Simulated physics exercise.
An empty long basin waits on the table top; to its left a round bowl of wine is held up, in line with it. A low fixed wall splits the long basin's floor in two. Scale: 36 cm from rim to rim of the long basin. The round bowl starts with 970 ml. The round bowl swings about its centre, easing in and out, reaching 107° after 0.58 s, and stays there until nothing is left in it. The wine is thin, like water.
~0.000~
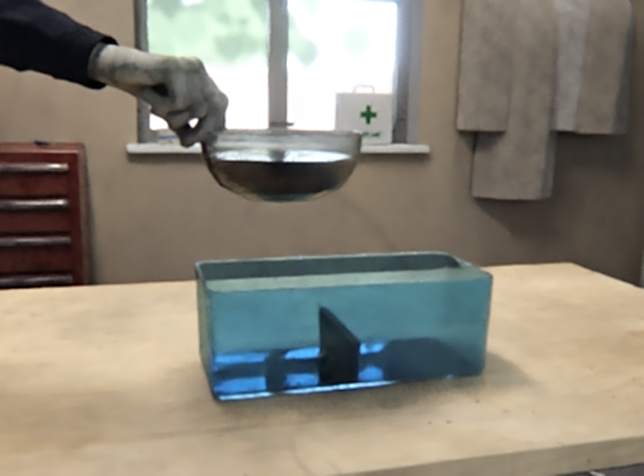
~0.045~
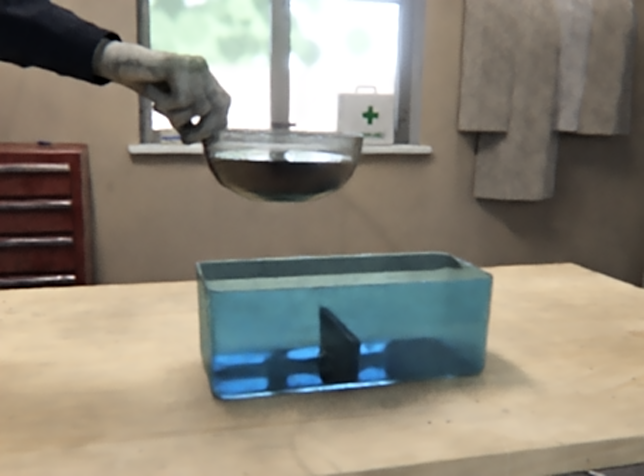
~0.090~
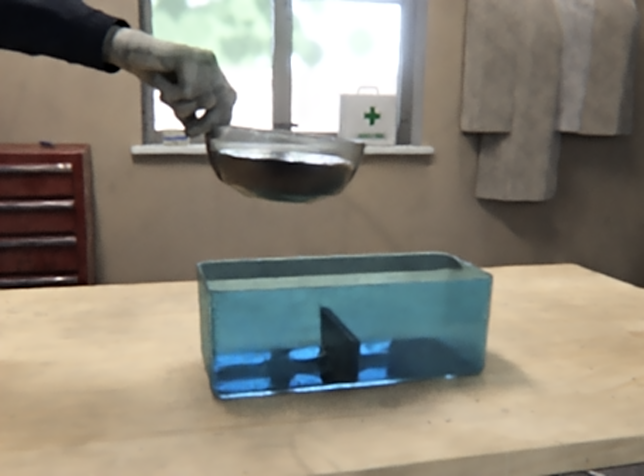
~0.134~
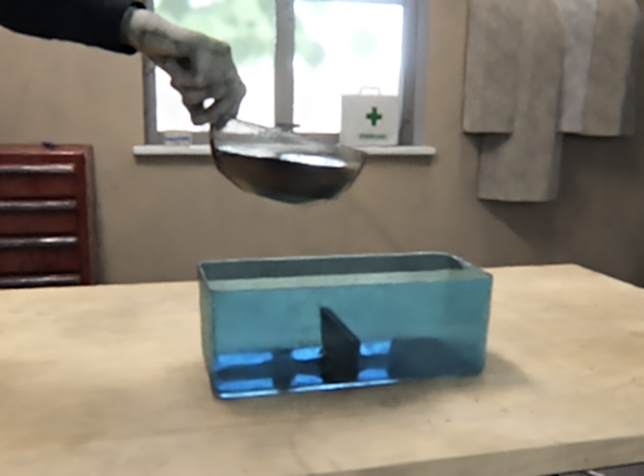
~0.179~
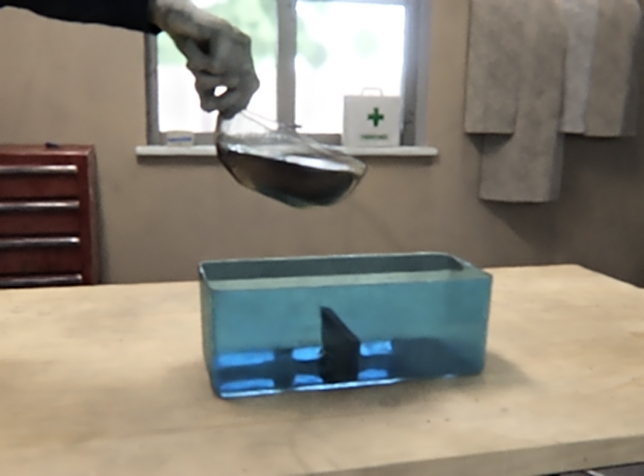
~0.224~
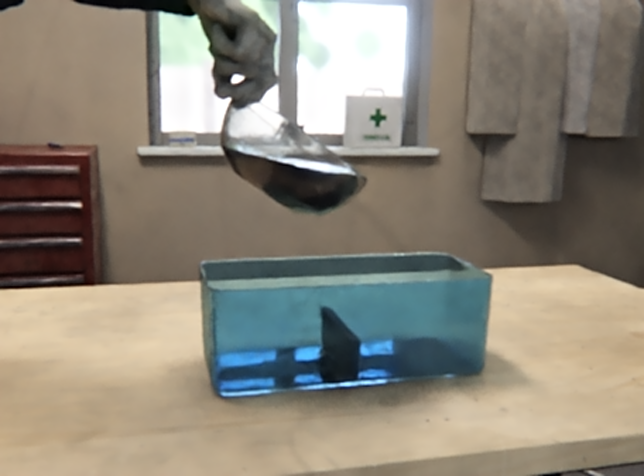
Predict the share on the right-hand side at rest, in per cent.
About 75 per cent.
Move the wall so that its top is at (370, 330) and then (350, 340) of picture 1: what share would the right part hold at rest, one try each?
First 45, then 55 per cent.
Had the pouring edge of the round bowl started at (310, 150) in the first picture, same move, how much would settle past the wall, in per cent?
Then about 35 per cent.
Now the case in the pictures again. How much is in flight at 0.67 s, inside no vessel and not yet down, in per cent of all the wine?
Near 14 in a hundred.
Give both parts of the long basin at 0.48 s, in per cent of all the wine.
Near 0 on the left, 58 on the right.
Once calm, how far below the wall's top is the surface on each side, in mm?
Some 46 mm on the left and 28 mm on the right.
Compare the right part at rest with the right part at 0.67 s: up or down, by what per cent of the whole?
It goes up by about 3.
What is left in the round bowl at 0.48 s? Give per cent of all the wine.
Some 8 per cent.
After 0.48 s the tilt is 99° and 8 per cent is still to pour, 0 is left of the wall and 58 right of it.
After 0.67 s the tilt is 107° and 0 per cent is still to pour, 14 is left of the wall and 72 right of it.
After 0.87 s the tilt is 107° and 0 per cent is still to pour, 19 is left of the wall and 77 right of it.
After 1.08 s the tilt is 107° and 0 per cent is still to pour, 21 is left of the wall and 76 right of it.
In the end 22 per cent lies left of the wall, 75 right of it and 3 outside.
